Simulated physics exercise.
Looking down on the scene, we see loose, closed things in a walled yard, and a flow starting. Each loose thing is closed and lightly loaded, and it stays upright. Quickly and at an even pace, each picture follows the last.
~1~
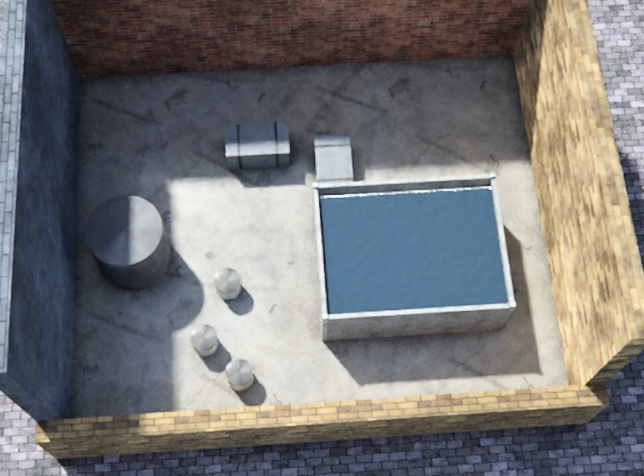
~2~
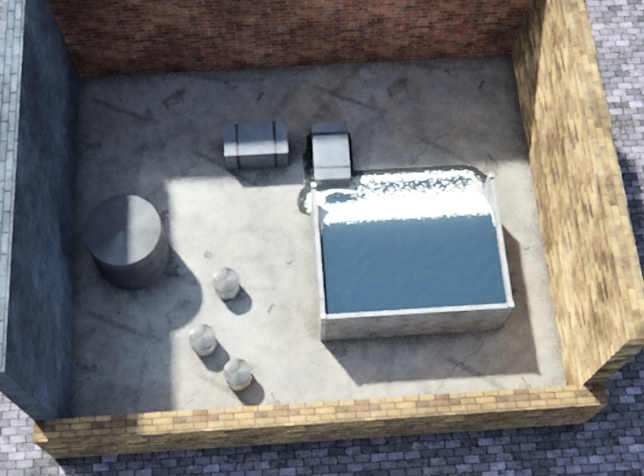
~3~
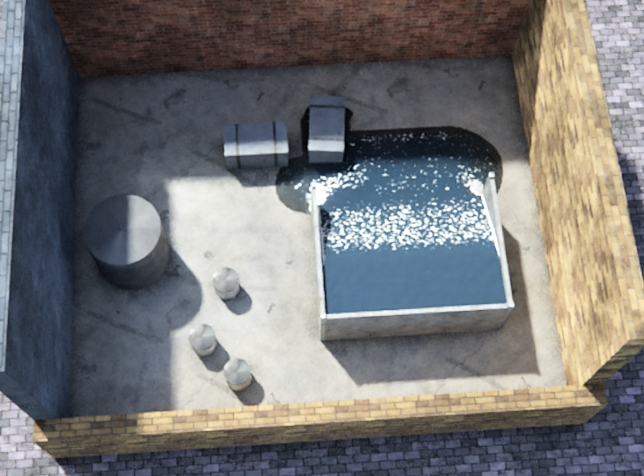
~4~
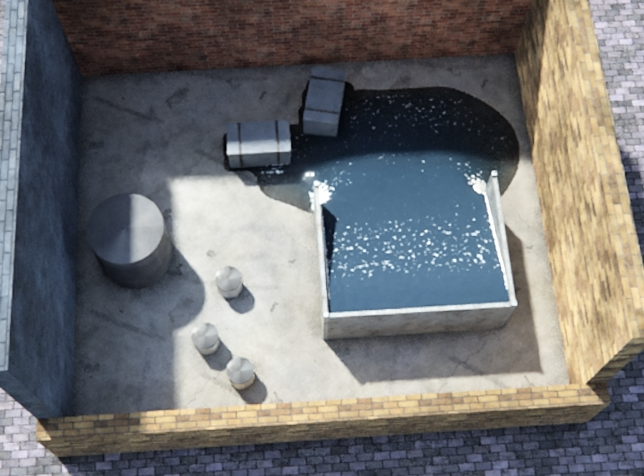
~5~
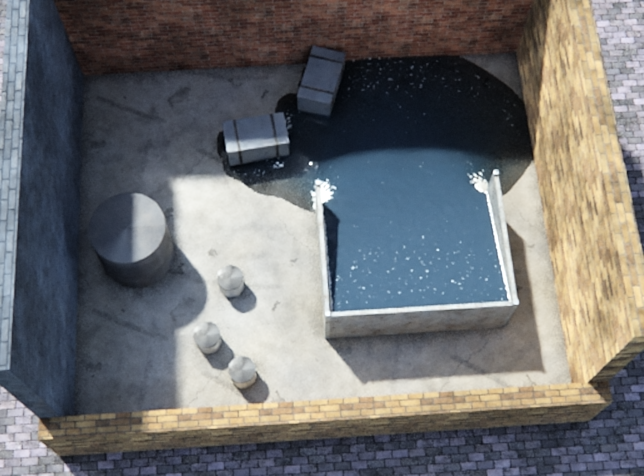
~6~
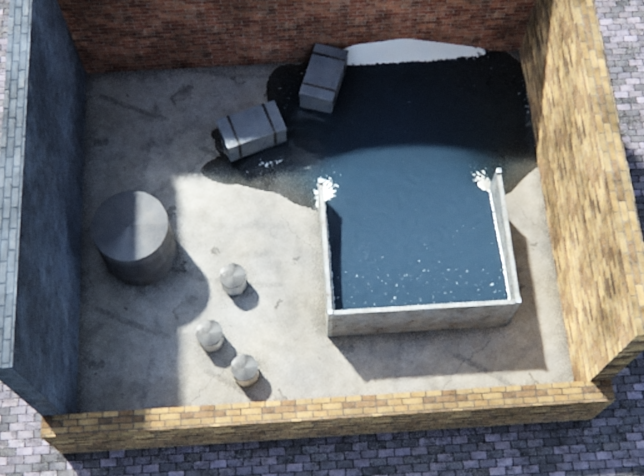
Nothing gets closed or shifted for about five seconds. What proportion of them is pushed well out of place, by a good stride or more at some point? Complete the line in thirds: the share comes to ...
The share comes to between one and two thirds.
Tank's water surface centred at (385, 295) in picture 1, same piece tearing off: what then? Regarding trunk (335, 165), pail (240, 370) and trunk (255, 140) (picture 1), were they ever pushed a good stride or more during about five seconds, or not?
The three, one by one: Past that mark, short of that and past that mark.
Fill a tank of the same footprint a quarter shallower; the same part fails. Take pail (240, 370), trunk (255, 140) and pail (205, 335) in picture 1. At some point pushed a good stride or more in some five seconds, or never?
Object 1: Didn't cover it. Object 2: Covered it. Object 3: Didn't cover it.
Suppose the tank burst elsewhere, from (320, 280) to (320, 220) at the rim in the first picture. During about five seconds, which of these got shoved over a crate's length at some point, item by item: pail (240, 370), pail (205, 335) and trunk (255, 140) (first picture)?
Taking them in order, displaced that much, displaced that much, less than that.
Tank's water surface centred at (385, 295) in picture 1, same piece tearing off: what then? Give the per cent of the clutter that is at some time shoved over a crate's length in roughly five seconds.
About 40 per cent.
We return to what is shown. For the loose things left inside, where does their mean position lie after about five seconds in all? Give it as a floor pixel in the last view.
Their average sits at about pixel (196, 285).
A moment on, 2 of 5 are well off their spots; 1 afloat.
Next, 2 of 5 are well off their spots; 2 afloat.
Later, 2 of 5 are well off their spots; 2 afloat.
In the end, 2 of 5 are well off their spots, and 2 have been at some point; 2 afloat.
